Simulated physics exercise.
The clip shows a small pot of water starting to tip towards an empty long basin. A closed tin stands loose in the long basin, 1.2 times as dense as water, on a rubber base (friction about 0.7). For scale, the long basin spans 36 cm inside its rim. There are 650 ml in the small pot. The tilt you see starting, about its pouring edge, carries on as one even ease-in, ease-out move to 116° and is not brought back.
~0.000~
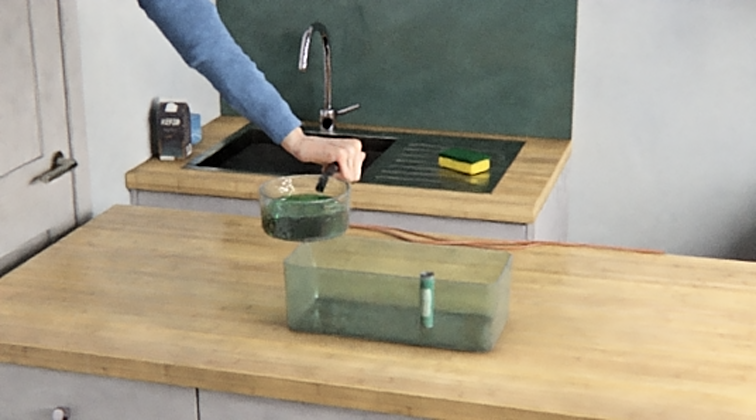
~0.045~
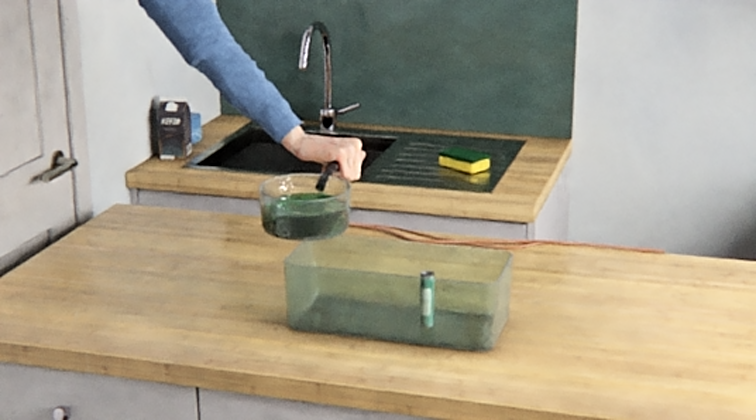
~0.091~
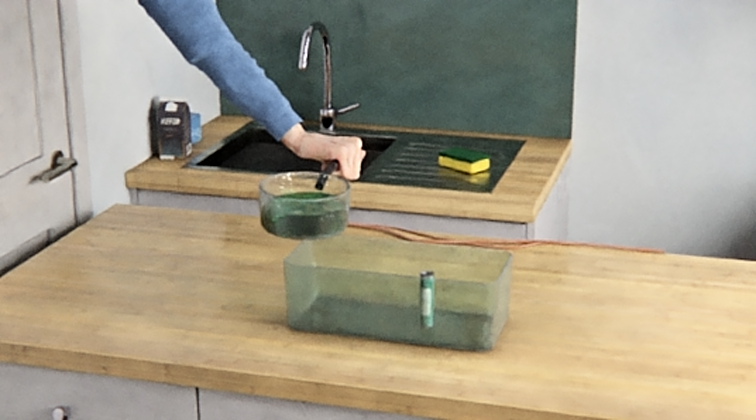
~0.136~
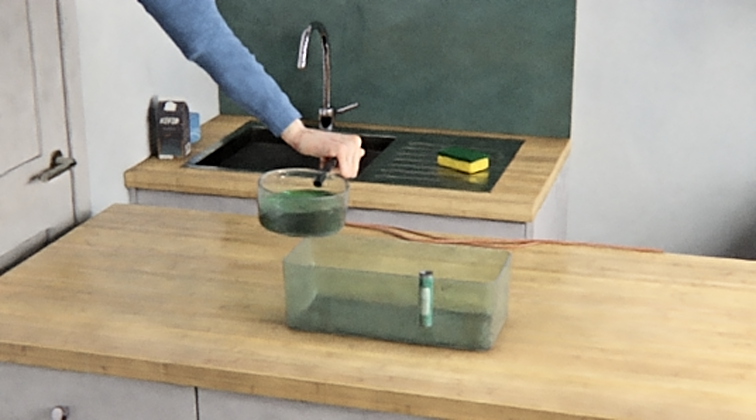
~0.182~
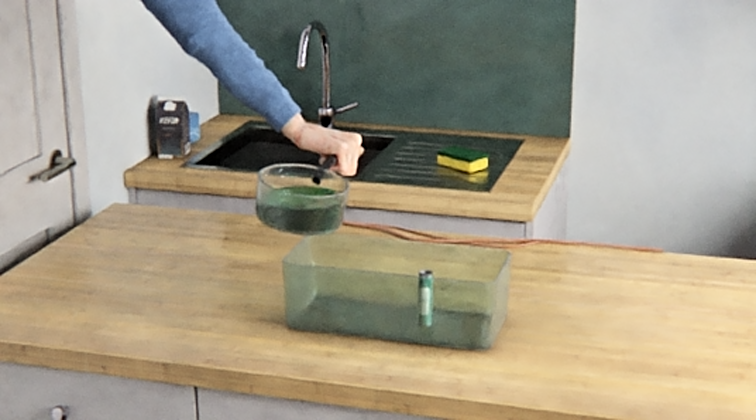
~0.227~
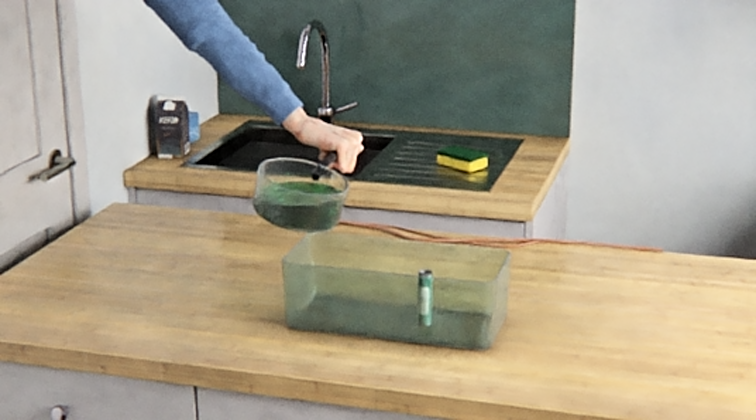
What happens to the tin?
It falls.
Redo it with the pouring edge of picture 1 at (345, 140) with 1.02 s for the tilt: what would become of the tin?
Then it goes over.
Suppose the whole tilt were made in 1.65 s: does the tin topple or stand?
The tin keeps standing.
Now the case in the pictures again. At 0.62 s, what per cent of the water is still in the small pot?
Some 60 per cent.
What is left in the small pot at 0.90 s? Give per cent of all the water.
About 6 per cent.
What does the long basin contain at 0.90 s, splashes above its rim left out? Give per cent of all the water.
About 78 per cent.
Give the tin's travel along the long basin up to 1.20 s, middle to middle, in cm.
About 7 cm.
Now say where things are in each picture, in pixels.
The first frame shows tilt 0°; pouring edge (348, 193); surface from (266, 203) to (347, 209); the long basin's rim runs from (297, 249) to (505, 270); the tin's top is at (427, 277).
The second frame shows tilt 1°; pouring edge (348, 192); surface from (266, 202) to (347, 208).
The third frame shows tilt 2°; pouring edge (348, 192); surface from (266, 200) to (347, 207).
The fourth frame shows tilt 5°; pouring edge (347, 192); surface from (264, 198) to (345, 204).
The fifth frame shows tilt 9°; pouring edge (346, 192); surface from (262, 194) to (344, 201).
The sixth frame shows tilt 14°; pouring edge (346, 191); surface from (260, 190) to (343, 198).
By 0.62 s the tilt is 76° and 59 per cent is still to pour; the tin stands where it began.
By 0.90 s the tilt is 112° and 6 per cent is still to pour; the tin leans 19°.
By 1.20 s the tilt is 116° and 0 per cent is still to pour; the tin lies on its side.
By 1.52 s the tilt is 116° and 0 per cent is still to pour; the tin lies on its side.
At rest the tin lies on its side.
